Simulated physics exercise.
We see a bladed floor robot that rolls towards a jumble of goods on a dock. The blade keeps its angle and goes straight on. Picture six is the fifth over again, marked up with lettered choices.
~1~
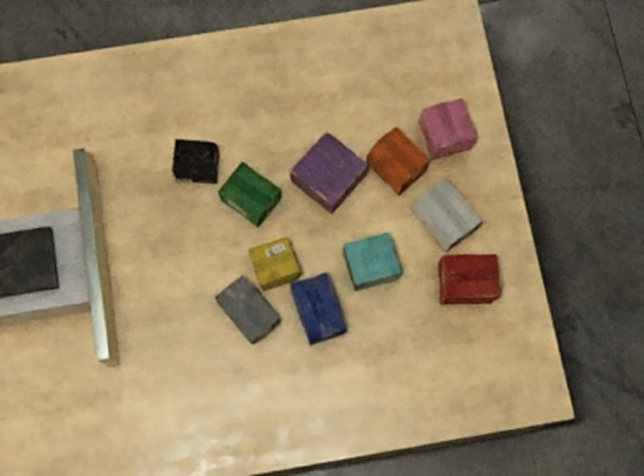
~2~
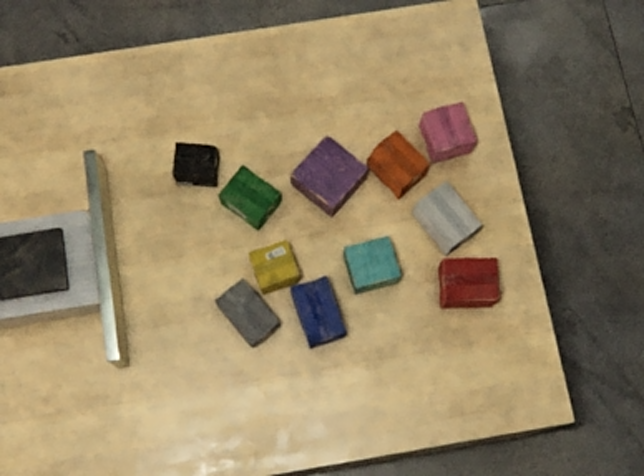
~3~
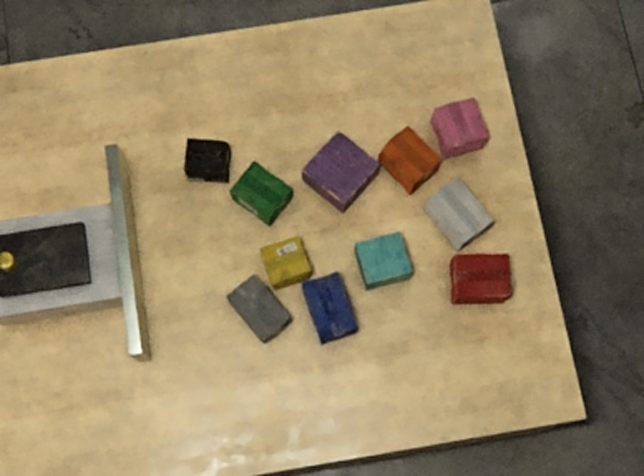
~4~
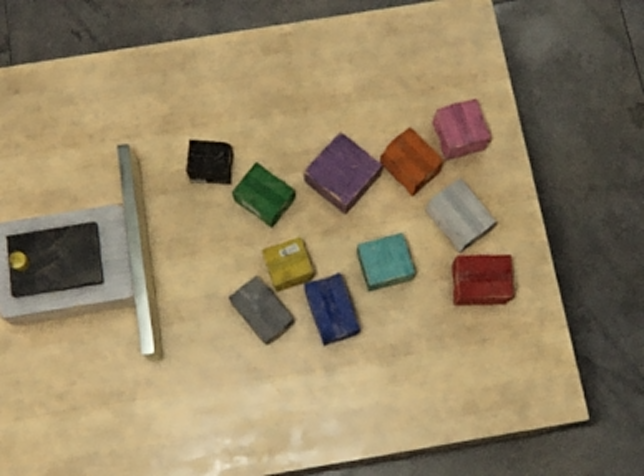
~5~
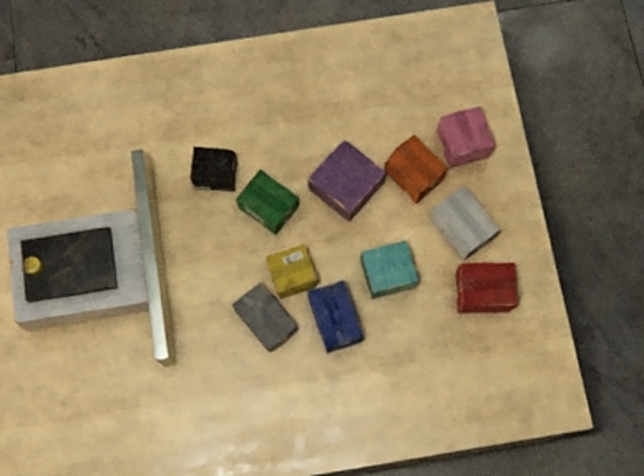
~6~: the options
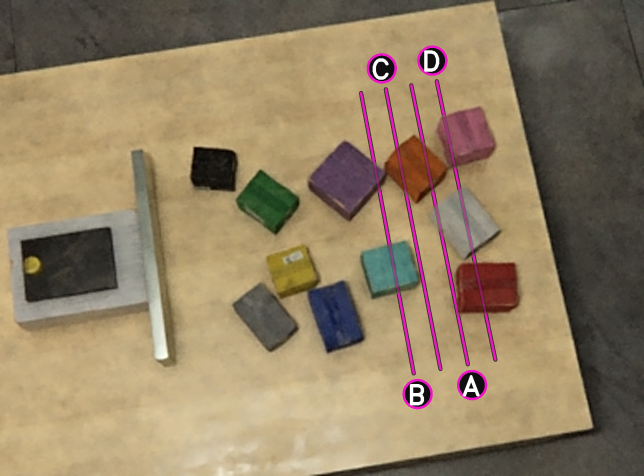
A bladed floor robot rolls slowly right toward a jumble of colourful boxes that stay still.
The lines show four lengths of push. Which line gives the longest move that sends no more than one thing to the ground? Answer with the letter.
As far as mark C.
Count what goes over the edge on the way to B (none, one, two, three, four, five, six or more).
The count is none.
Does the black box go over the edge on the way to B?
No.
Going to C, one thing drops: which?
The pink box.
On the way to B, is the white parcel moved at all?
Yes.
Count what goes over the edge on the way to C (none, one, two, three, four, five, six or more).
By then, one.
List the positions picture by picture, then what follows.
The first picture shows blue box (318, 309); pink box (447, 130); green parcel (250, 194).
The second picture shows robot (26, 264); turquoise crate (372, 265).
The third picture shows robot (49, 258); white parcel (458, 215).
The fourth picture shows robot (62, 258); yellow parcel (288, 265).
The fifth picture shows robot (76, 263); black box (214, 170); grey box (265, 318); blue box (336, 317).
On the marked copy, A at (439, 219); B at (386, 228); C at (412, 224); D at (465, 215).
Following C. Soon after the start, robot (172, 248); black box (261, 161); grey box (283, 320).
Later, robot (268, 232); pink box (483, 133); white parcel (470, 221).
In the end, robot (339, 221); pink box over the edge; orange box (520, 154); one fallen.
As for the rest, A drops two; B is within the limit but short; D drops four.
